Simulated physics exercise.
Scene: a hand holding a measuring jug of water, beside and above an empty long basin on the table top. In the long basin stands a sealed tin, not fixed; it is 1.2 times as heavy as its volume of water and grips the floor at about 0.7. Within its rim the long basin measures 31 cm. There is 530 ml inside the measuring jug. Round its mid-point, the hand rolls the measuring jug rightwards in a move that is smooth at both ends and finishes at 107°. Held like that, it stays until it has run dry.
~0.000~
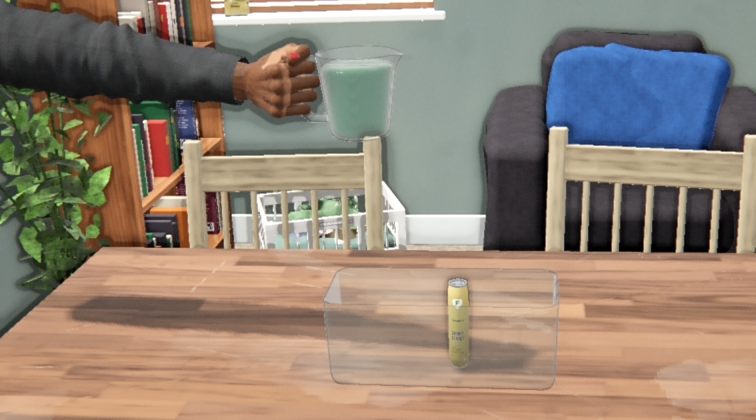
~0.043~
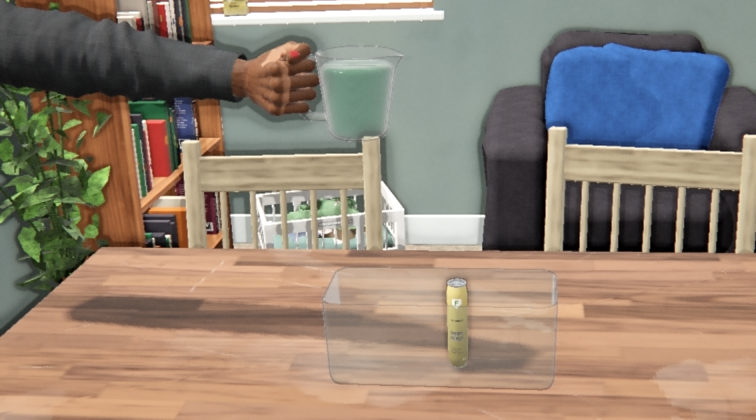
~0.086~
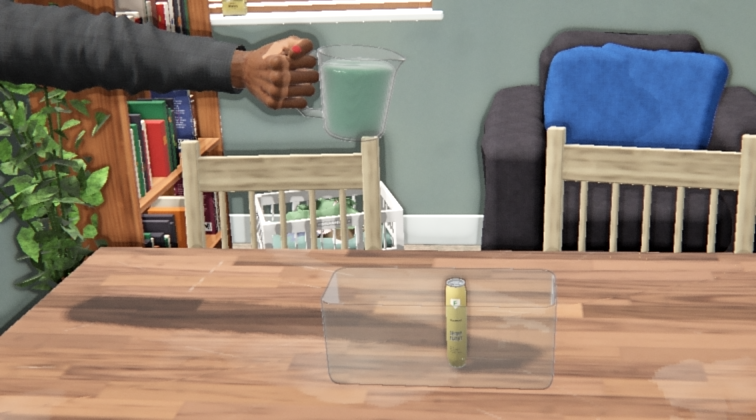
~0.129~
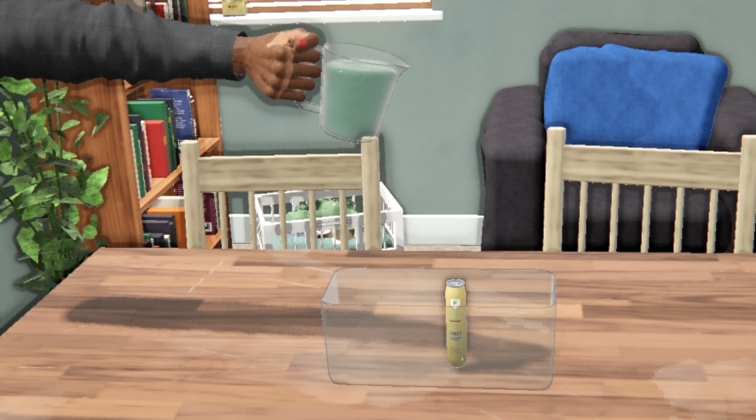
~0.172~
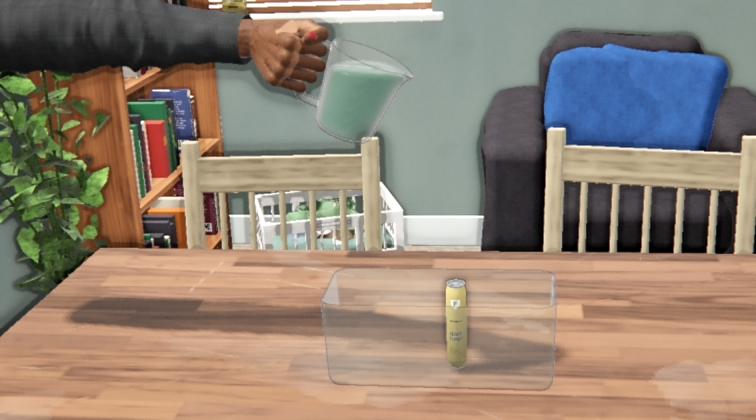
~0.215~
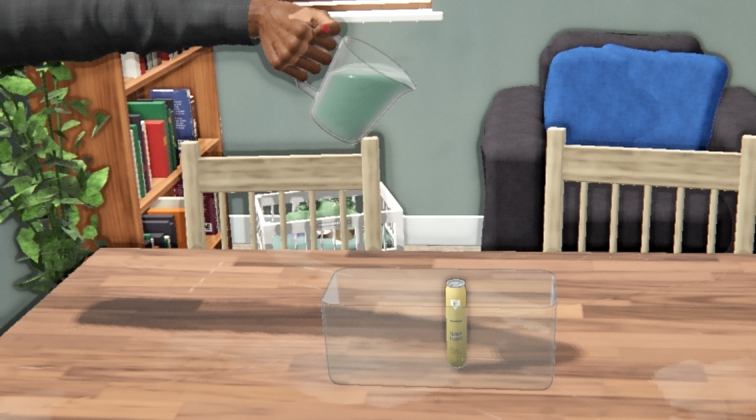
A hand in a dark sleeve, reaching in from the upper left, holds a clear measuring jug of blue-green liquid and gradually tilts it rightward, its rim dipping while the jug stays over the table. Below stands a clear long basin with a slim yellow tin upright at it, on a striped wooden table. The fixed, slightly raised view faces pale chairs, a bookcase and plant at left, and a dark armchair with blue cushions at right.
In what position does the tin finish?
It finishes upright.
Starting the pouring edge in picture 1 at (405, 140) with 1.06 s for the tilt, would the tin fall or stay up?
After that, the tin overturns.
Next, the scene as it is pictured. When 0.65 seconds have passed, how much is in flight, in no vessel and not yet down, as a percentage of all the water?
It comes to some 36 percent of the total.
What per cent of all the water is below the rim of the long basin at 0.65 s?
Some 56 per cent.
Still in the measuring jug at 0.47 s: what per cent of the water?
Roughly 44 %.
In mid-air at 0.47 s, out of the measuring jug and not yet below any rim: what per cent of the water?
Some 52 per cent, I reckon.
By 0.47 s the tilt is 101° and 44 per cent is still to pour; the tin stands where it began.
By 0.65 s the tilt is 107° and 7 per cent is still to pour; the tin stands where it began.
By 0.84 s the tilt is 107° and 0 per cent is still to pour; the tin stands where it began.
By 1.05 s the tilt is 107° and 0 per cent is still to pour; the tin stands where it began.
At rest the tin stands where it began.
